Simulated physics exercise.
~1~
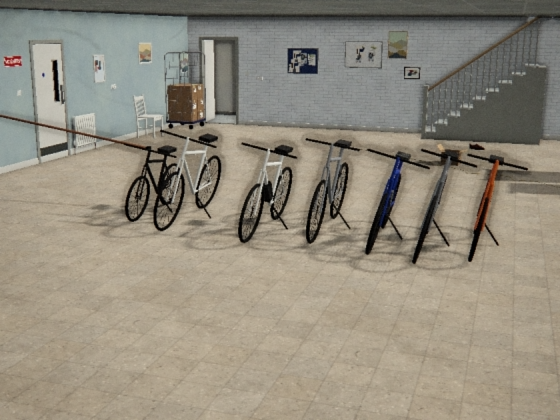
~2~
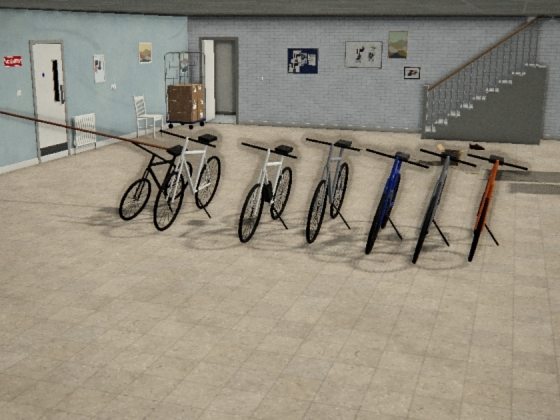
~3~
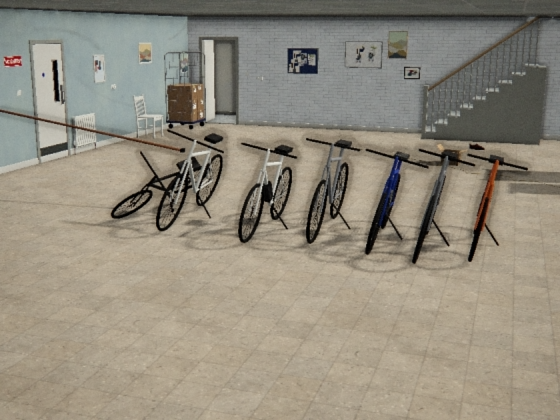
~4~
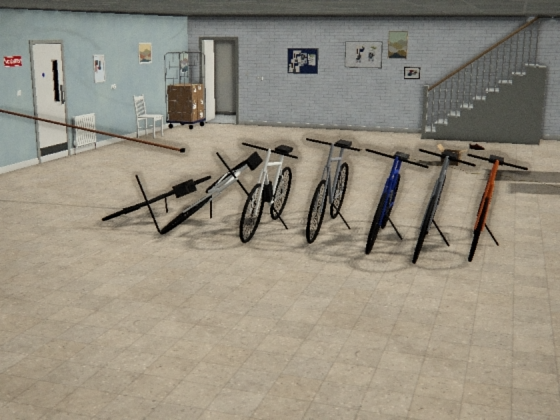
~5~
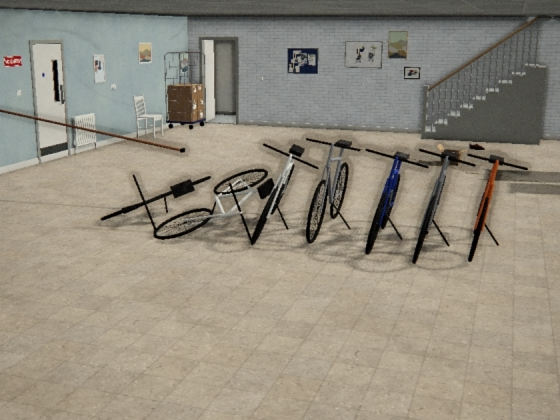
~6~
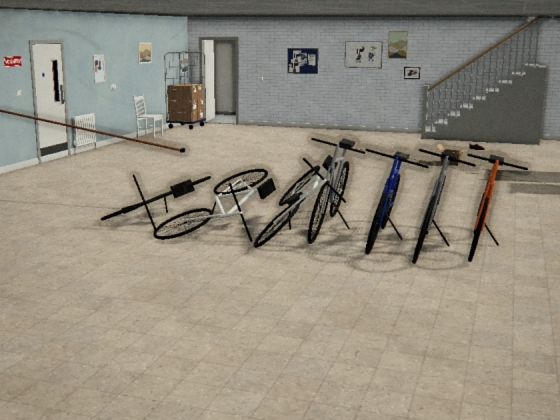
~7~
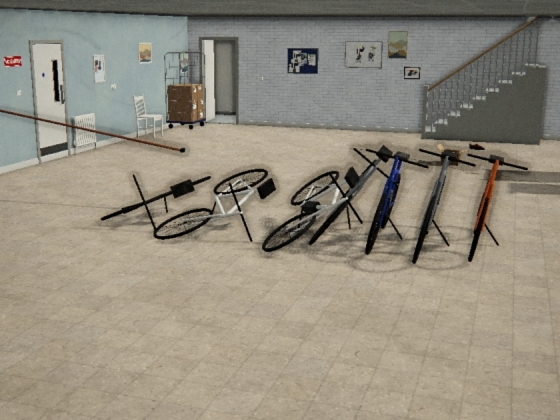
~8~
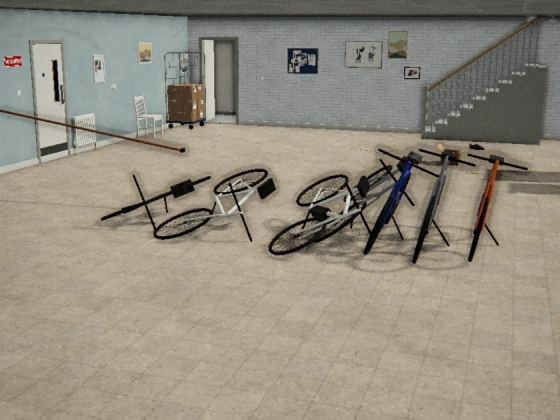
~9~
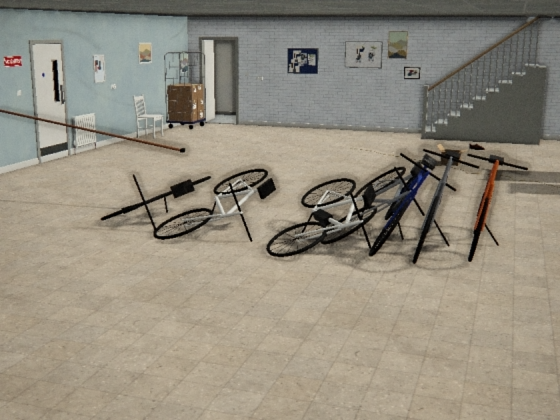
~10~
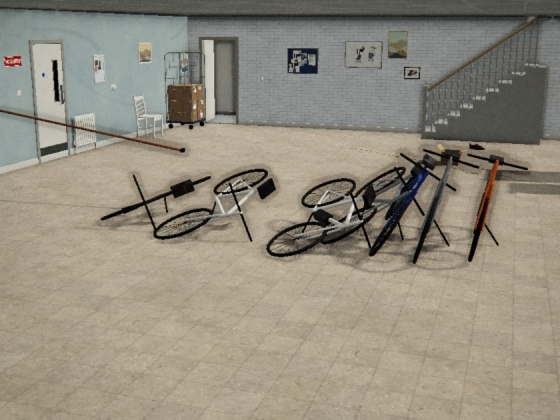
Large tiled hall with staircase, a pole tipping the leftmost parked bicycle, neighbours toppling in turn until the leaning blue one stops.
